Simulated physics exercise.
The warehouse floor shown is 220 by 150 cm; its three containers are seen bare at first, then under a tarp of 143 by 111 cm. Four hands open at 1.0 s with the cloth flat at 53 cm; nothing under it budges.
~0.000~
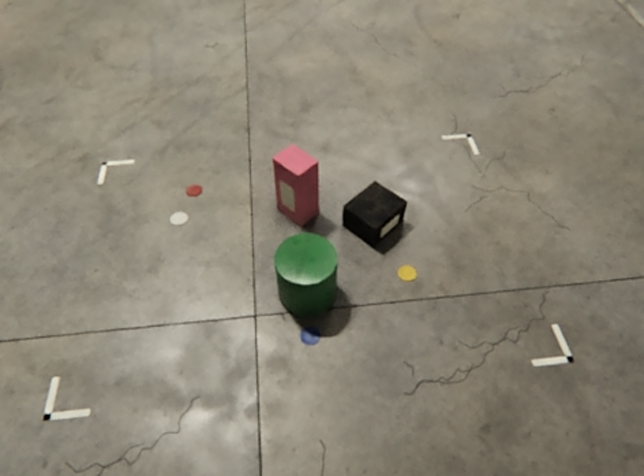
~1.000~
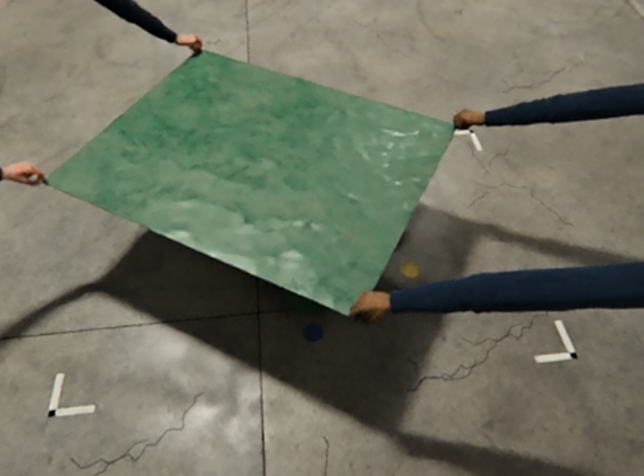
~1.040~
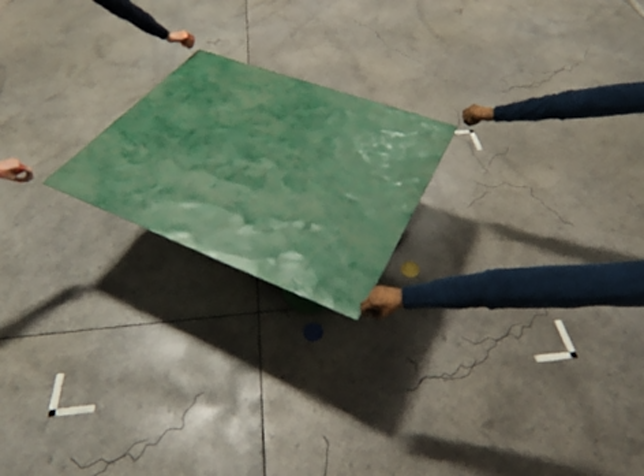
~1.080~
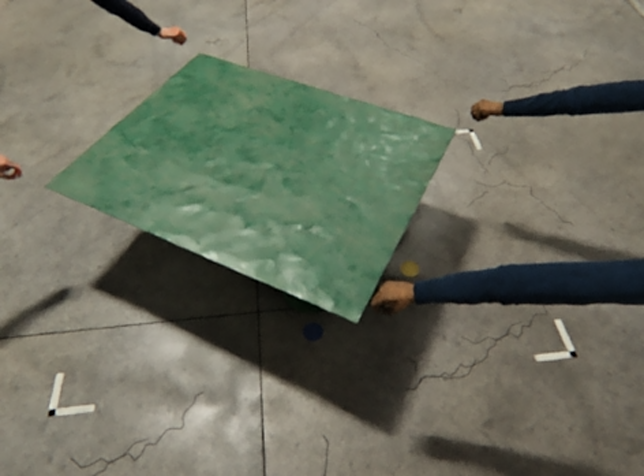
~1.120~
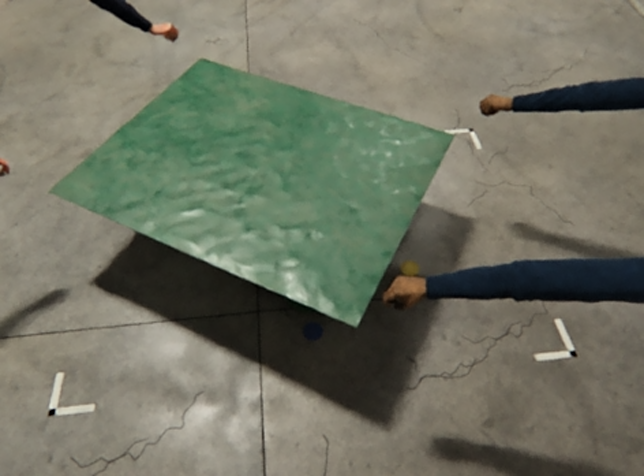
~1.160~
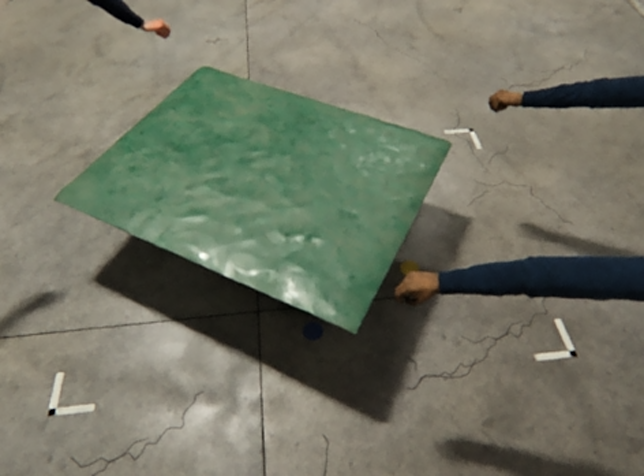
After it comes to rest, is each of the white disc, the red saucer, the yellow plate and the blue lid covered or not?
In order: The white disc vanishes under it; the red saucer vanishes under it; the yellow plate still shows; the blue lid gets covered.
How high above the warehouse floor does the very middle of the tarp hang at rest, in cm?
About 30 cm.
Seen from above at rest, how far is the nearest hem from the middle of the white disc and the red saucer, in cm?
About 12 cm, 8 cm.
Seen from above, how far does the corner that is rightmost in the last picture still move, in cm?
Some 16 cm.
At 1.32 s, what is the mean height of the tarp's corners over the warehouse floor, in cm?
About 18 cm.
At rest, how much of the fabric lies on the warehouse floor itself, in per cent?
Some 25 per cent.
By 1.3 s, 0 % of it is down, spanning 173 by 167 cm, above white disc, red saucer, blue lid.
By 1.5 s, 5 % of it is down, spanning 155 by 148 cm, above white disc, red saucer, blue lid.
By 1.6 s, 20 % of it is down, spanning 156 by 153 cm, above white disc, red saucer, blue lid.
By 1.8 s, 20 % of it is down, spanning 149 by 150 cm, above white disc, red saucer, blue lid.
By 3.3 s, 25 % of it is down, spanning 149 by 144 cm, above white disc, red saucer, blue lid.
